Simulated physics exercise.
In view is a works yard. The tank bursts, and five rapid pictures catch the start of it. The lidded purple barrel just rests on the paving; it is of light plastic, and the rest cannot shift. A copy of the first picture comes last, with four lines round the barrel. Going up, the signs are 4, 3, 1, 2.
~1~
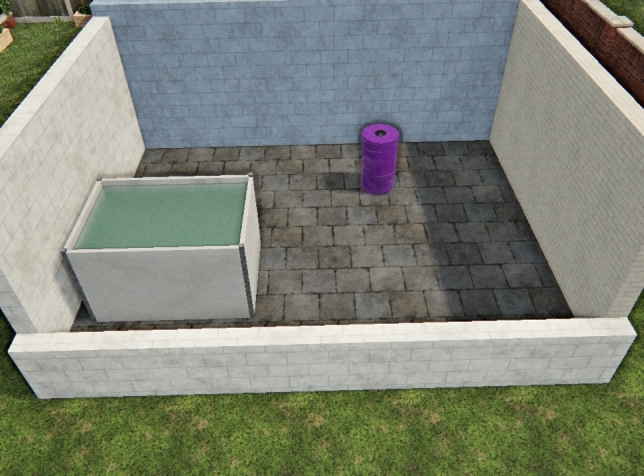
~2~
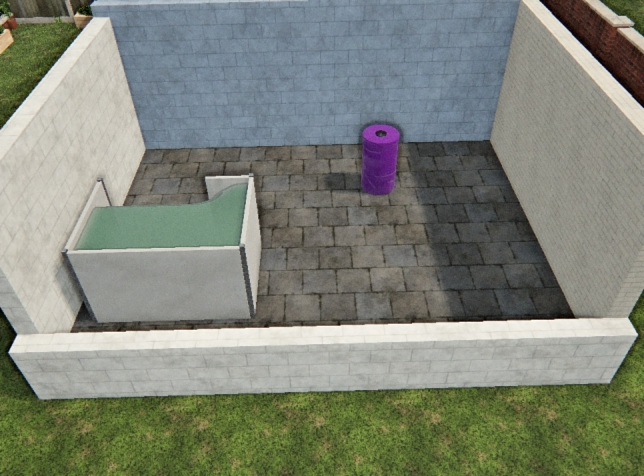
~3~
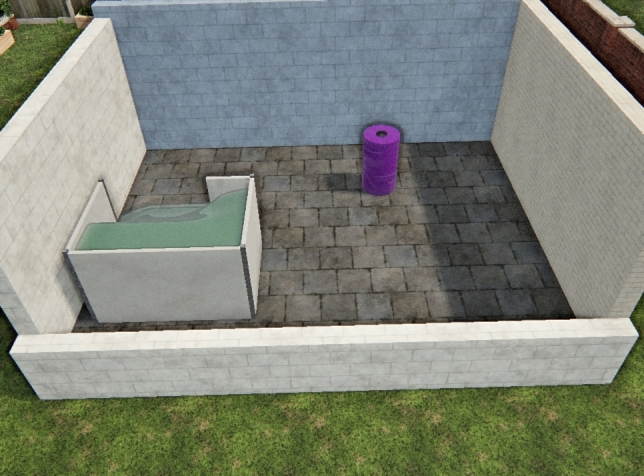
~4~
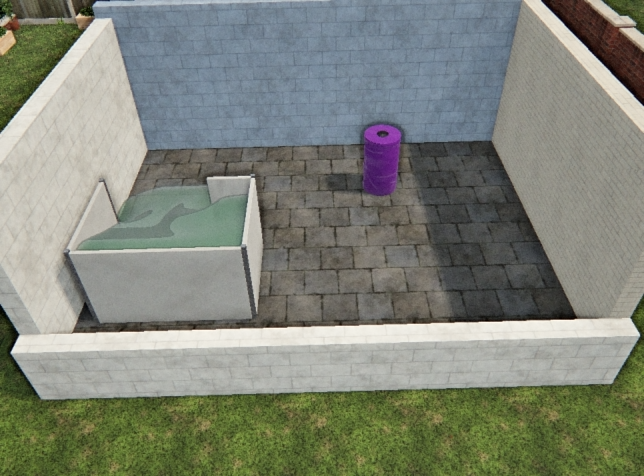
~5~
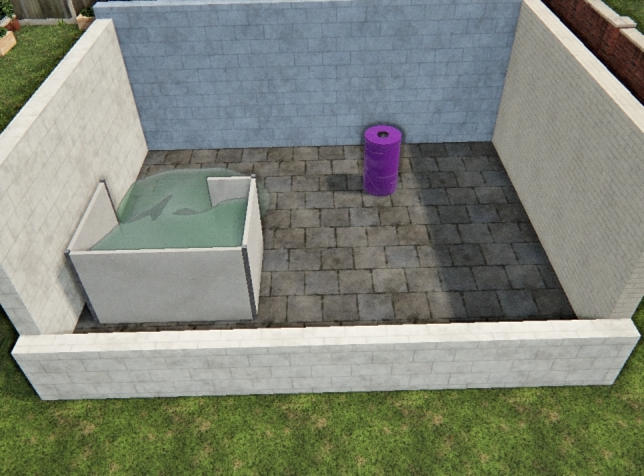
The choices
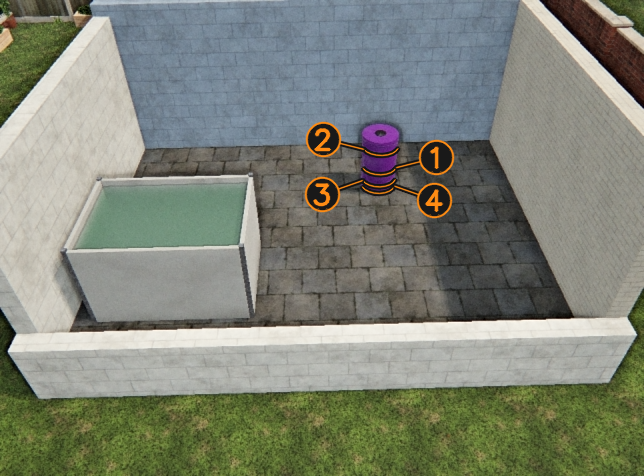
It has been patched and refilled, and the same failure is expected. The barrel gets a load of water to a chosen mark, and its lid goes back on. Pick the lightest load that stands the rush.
That is level 2.
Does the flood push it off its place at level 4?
Yes.
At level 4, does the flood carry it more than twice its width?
Yes.
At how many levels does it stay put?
One of the four.
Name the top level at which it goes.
Level 1.
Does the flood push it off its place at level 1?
Yes, it does.
In orange, 1 at (380, 174); 2 at (382, 155); 3 at (380, 186); 4 at (379, 193); from the bottom up 4, 3, 1, 2.
If 1 is chosen, it is pushed about half its own width away.
If 2 is chosen, it does not move.
If 3 is chosen, it is pushed about 4 times its own width away.
If 4 is chosen, it is pushed about 6 times its own width away.
